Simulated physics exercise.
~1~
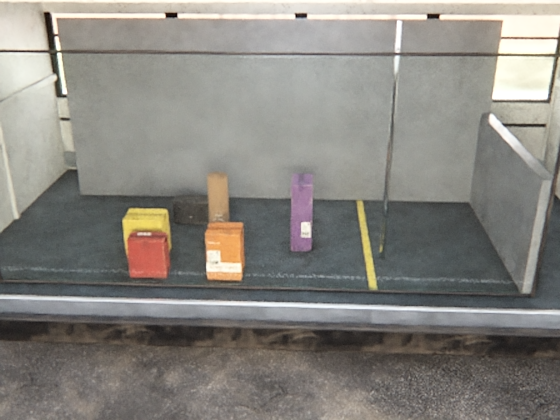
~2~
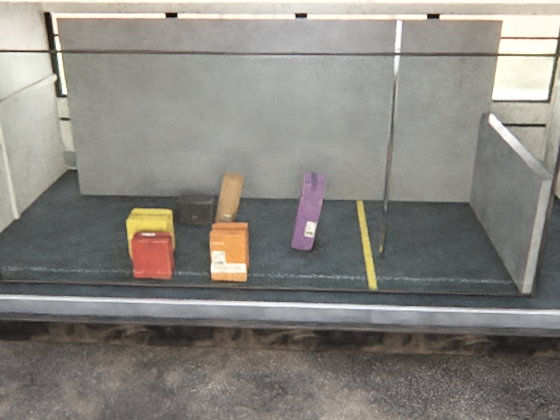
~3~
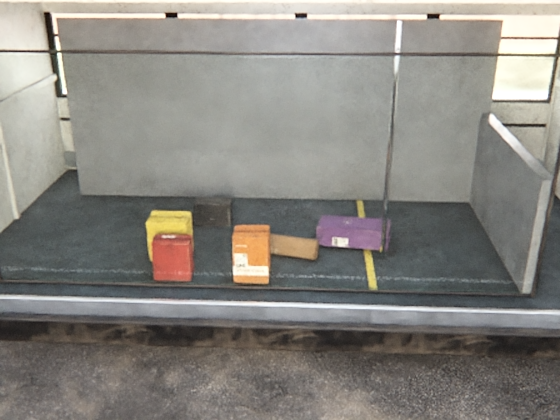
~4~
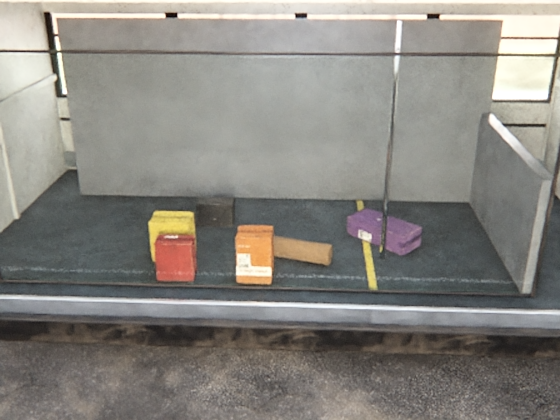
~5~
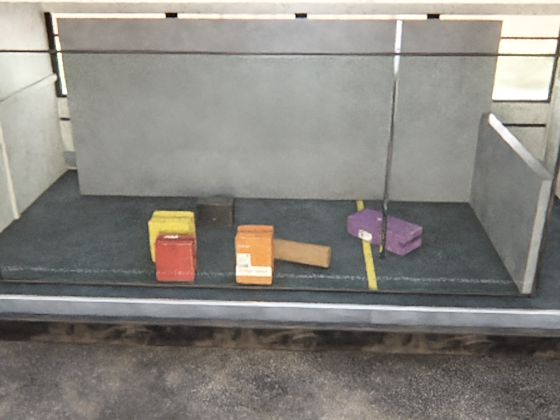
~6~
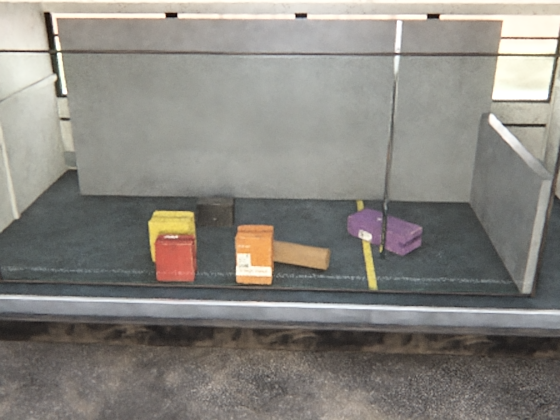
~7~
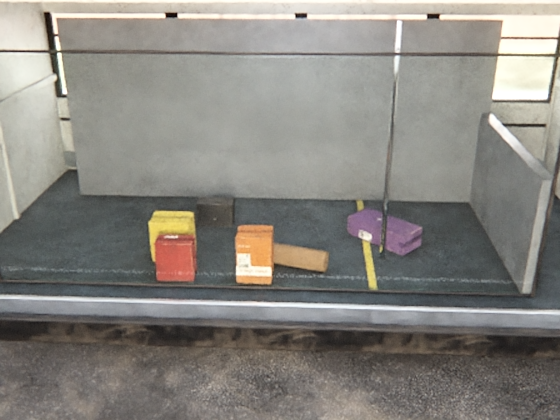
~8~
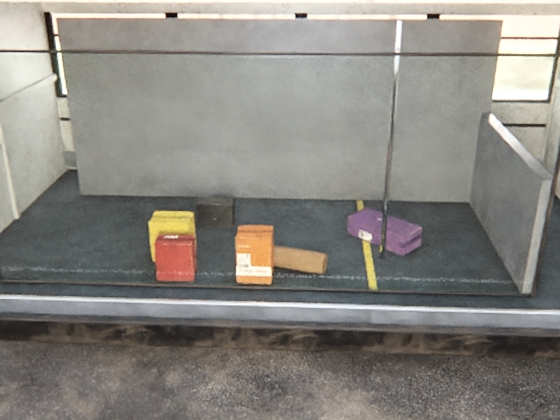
Purple tall box and brown roll toppling right as other boxes slide slightly, the purple one coming to rest across the yellow line.
